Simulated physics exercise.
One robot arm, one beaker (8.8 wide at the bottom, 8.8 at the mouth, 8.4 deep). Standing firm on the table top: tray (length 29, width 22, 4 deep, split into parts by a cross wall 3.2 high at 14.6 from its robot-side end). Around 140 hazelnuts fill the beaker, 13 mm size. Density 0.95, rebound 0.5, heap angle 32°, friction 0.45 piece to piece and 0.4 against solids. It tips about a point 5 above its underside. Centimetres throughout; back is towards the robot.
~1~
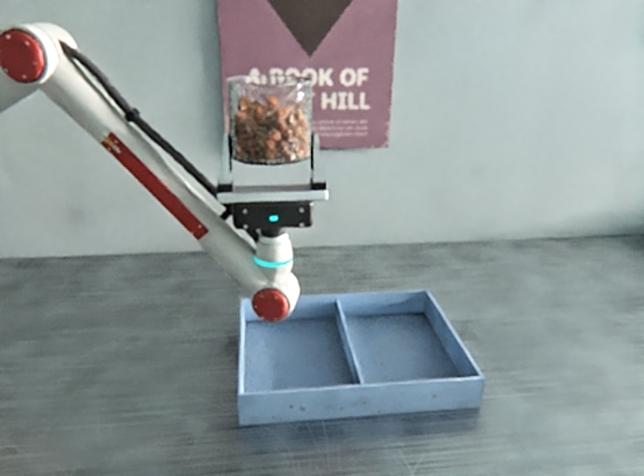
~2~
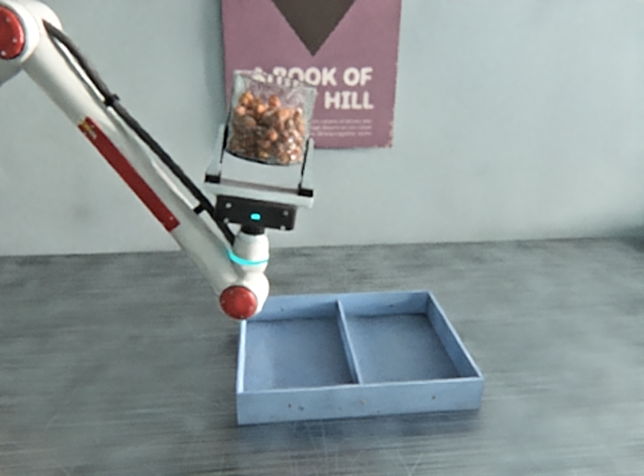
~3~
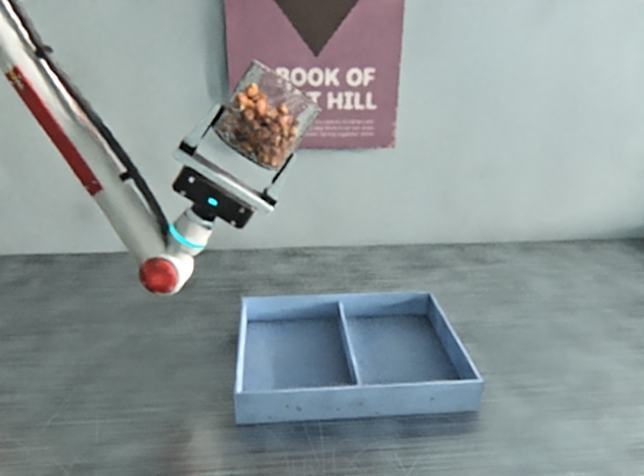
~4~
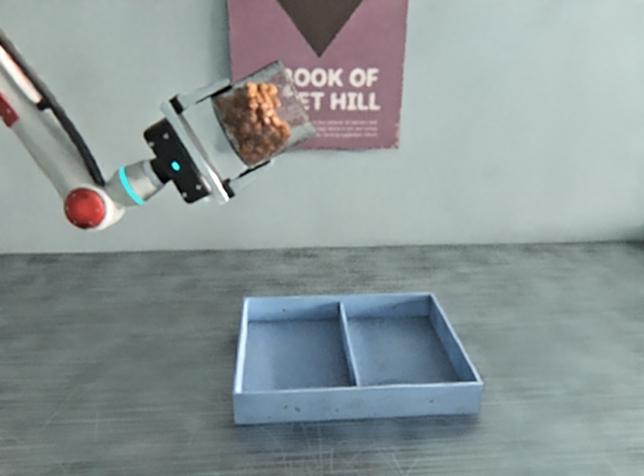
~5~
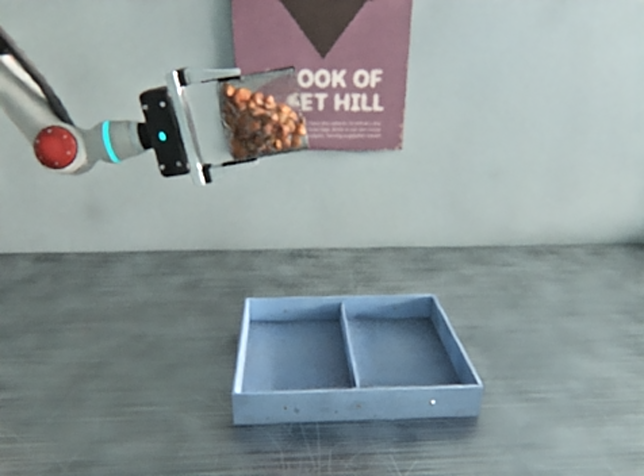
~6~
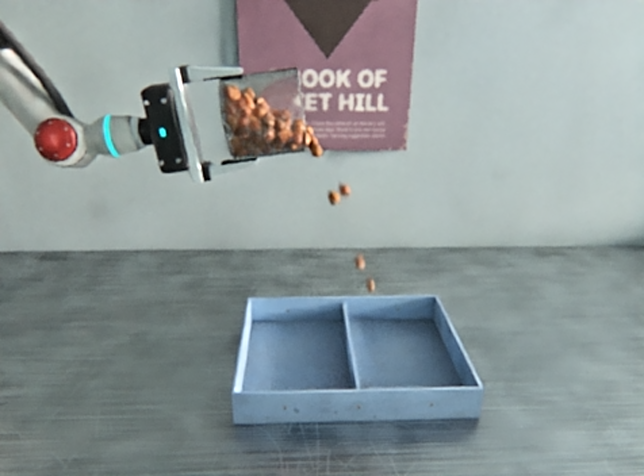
On a grey table top, a robot arm tilting a clear beaker of hazelnuts rightward above a divided blue tray, a few nuts tumbling out.
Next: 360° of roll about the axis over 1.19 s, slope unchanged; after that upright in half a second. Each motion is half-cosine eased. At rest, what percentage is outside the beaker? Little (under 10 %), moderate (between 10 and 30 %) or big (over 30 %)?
A big share, over 30 %, ends outside the beaker.
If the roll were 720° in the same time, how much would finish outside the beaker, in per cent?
Then about 45 per cent.
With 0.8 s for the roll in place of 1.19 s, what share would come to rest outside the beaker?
It would be near 35 per cent.
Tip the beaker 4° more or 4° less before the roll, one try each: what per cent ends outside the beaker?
About 55 and 25 per cent.
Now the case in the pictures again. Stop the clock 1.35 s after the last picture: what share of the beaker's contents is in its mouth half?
Roughly 35 per cent.
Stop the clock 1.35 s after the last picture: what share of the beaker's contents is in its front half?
Some 30 per cent.
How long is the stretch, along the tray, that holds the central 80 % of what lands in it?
Roughly 24 cm.
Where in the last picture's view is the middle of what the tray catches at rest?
Near (358, 350).
Then, 0.68 s on, tipped 82°, highest piece 37 above the table; 106 in the beaker, 7 in the robot-side part, 5 in the far-side part, 17 in flight or on a rim.
Then, 1.35 s on, tipped 63°, highest piece 35 above the table; 79 in the beaker, 28 in the far-side part, 27 in the robot-side part, 1 in flight or on a rim.
Then, 1.89 s on, upright, highest piece 36 above the table; 78 in the beaker, 29 in the far-side part, 28 in the robot-side part.
Then, 2.59 s on, upright, highest piece 36 above the table; 78 in the beaker, 29 in the far-side part, 28 in the robot-side part.
In the end, 78 in the beaker, 29 in the far-side part, 28 in the robot-side part. That is 42 % outside the beaker.
